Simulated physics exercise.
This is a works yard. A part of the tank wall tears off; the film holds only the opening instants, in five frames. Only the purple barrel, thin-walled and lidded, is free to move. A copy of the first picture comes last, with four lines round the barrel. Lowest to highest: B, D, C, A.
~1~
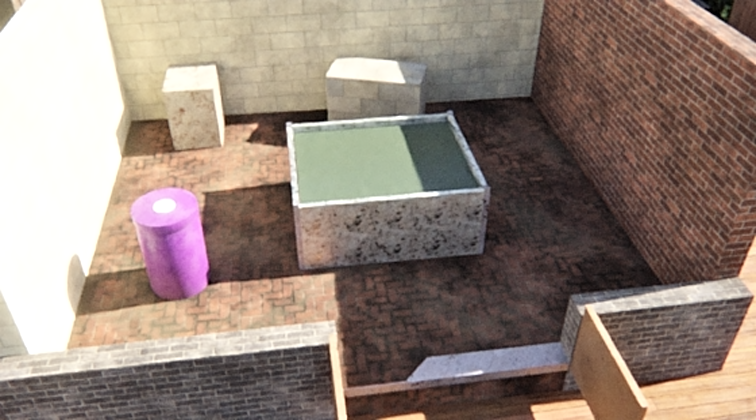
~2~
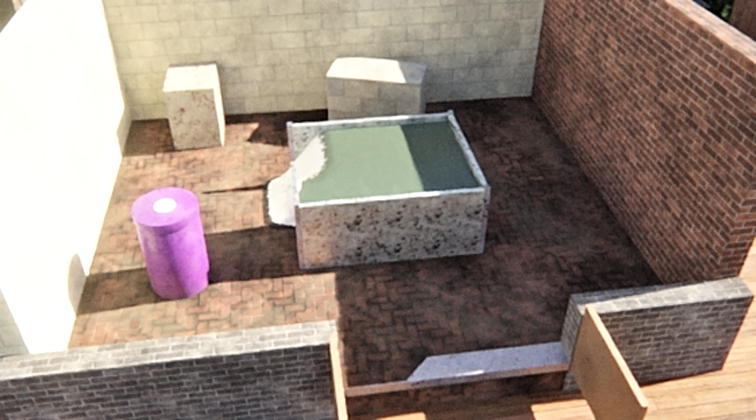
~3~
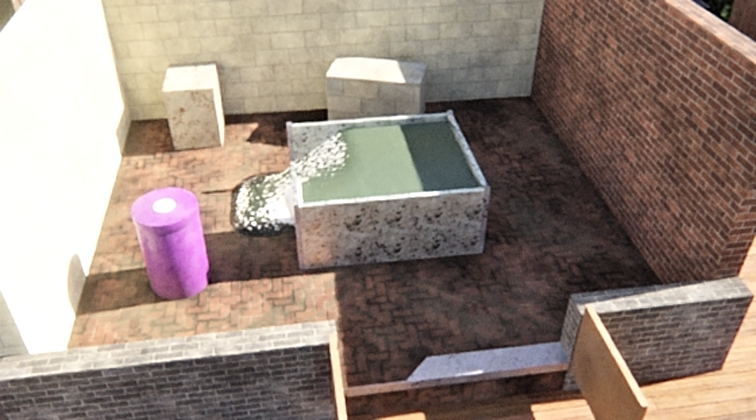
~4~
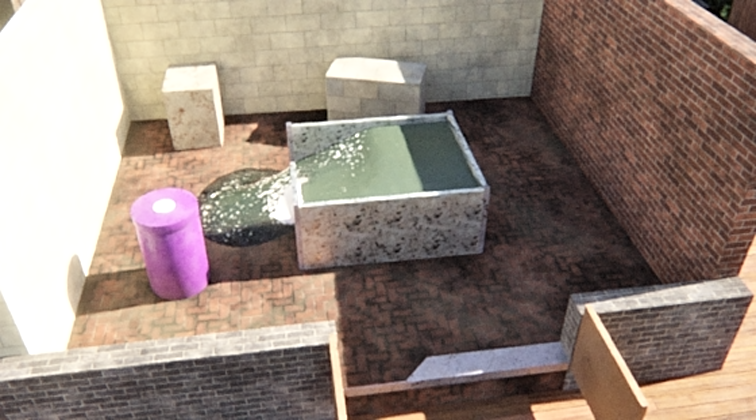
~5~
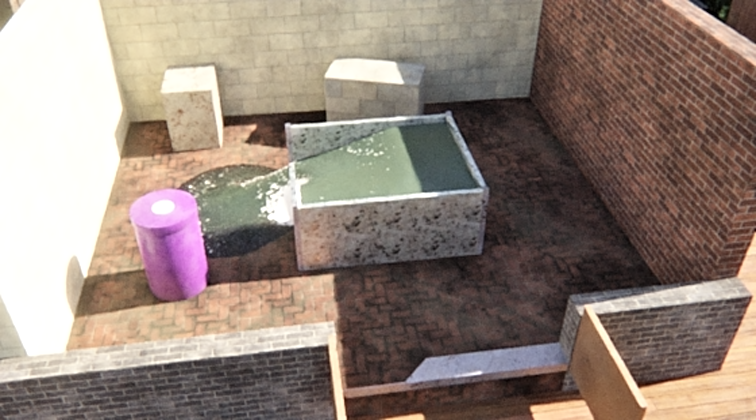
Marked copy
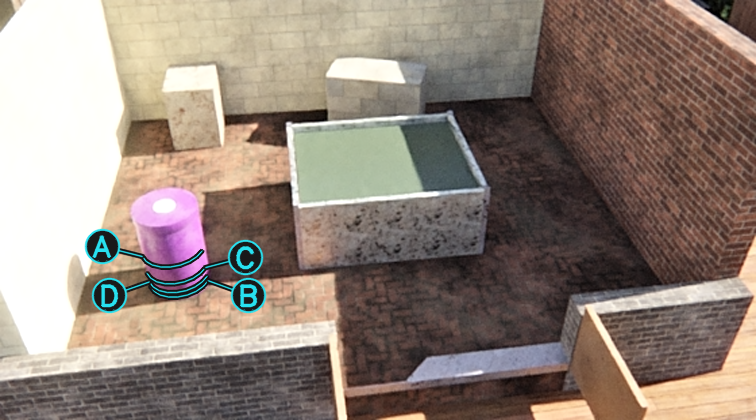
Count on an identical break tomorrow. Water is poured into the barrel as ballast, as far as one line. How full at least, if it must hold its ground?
The answer is line C.
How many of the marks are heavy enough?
Two.
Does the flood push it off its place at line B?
Yes, that goes wrong.
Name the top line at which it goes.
That would be D.
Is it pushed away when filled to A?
No, not at all.
In cyan, A at (170, 267); B at (177, 297); C at (174, 283); D at (176, 292); from the bottom up B, D, C, A.
If A is chosen, it does not move.
If B is chosen, it is pushed about 5 times its own width away.
If C is chosen, it shifts by a finger or two and stays.
If D is chosen, it is pushed about twice its own width away.
